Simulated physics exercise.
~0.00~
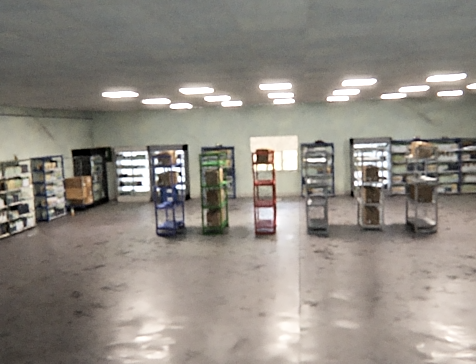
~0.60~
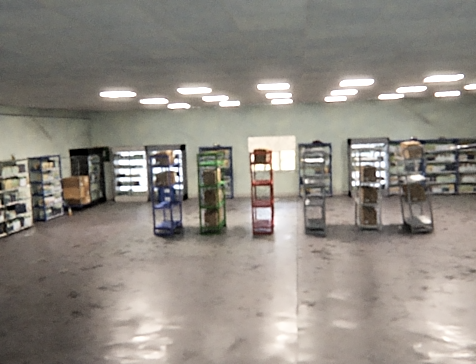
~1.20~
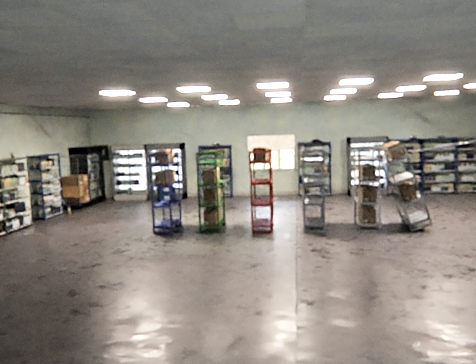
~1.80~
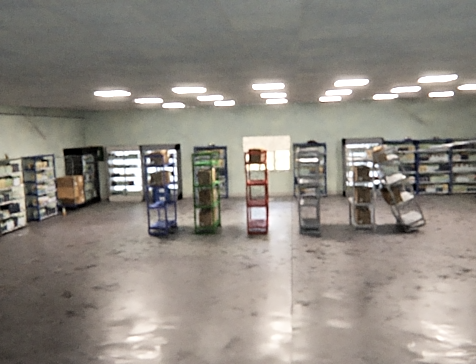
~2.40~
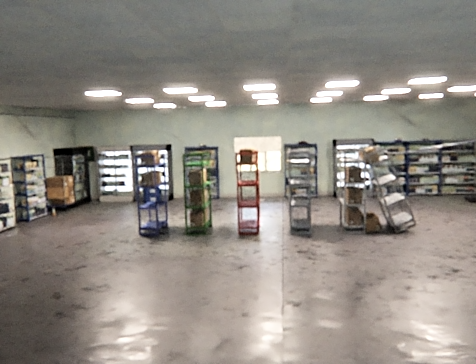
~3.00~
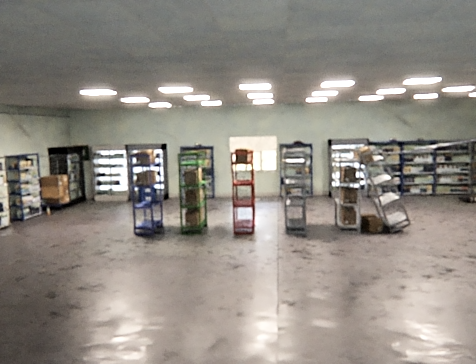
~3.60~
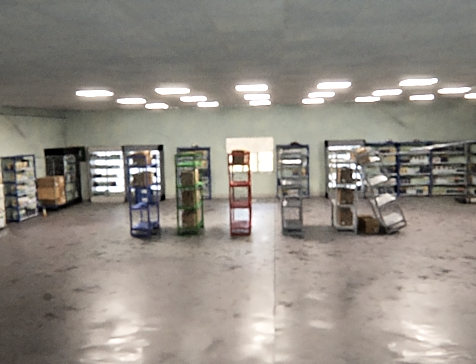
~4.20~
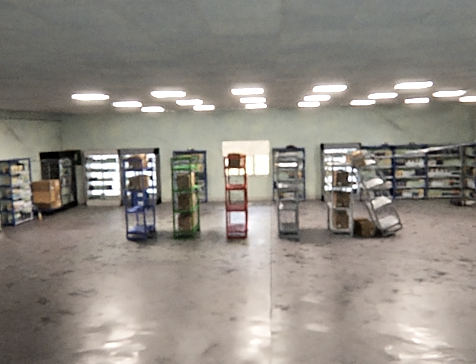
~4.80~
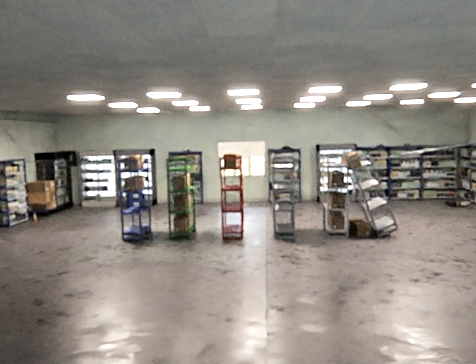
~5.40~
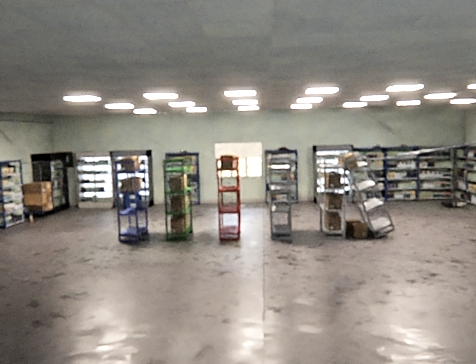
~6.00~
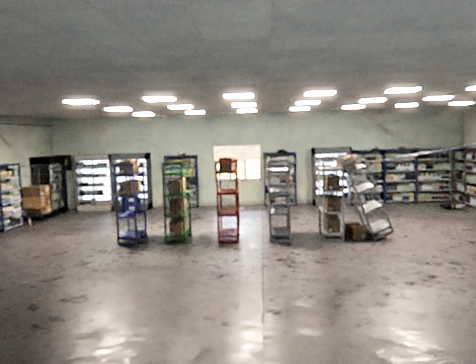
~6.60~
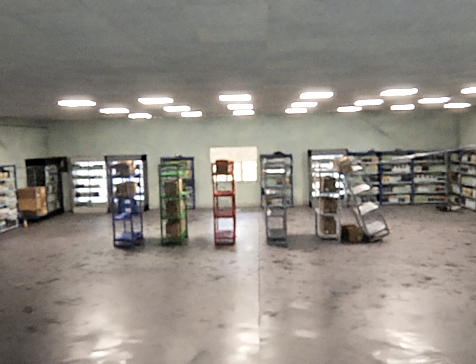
At first, six open-sided racks stand in a row across a wide shop floor, with blue, green and red ones toward the left and grey ones toward the right, some holding brown cartons. The rack at the far right begins to tip to the left, its cartons shifting. It leans further until its top meets the neighbouring grey rack, and there it stays, tilted. A carton comes to rest on the floor between their bases as the view pans slightly right. At the end, the leaning rack rests against its neighbour, while the other five remain standing.
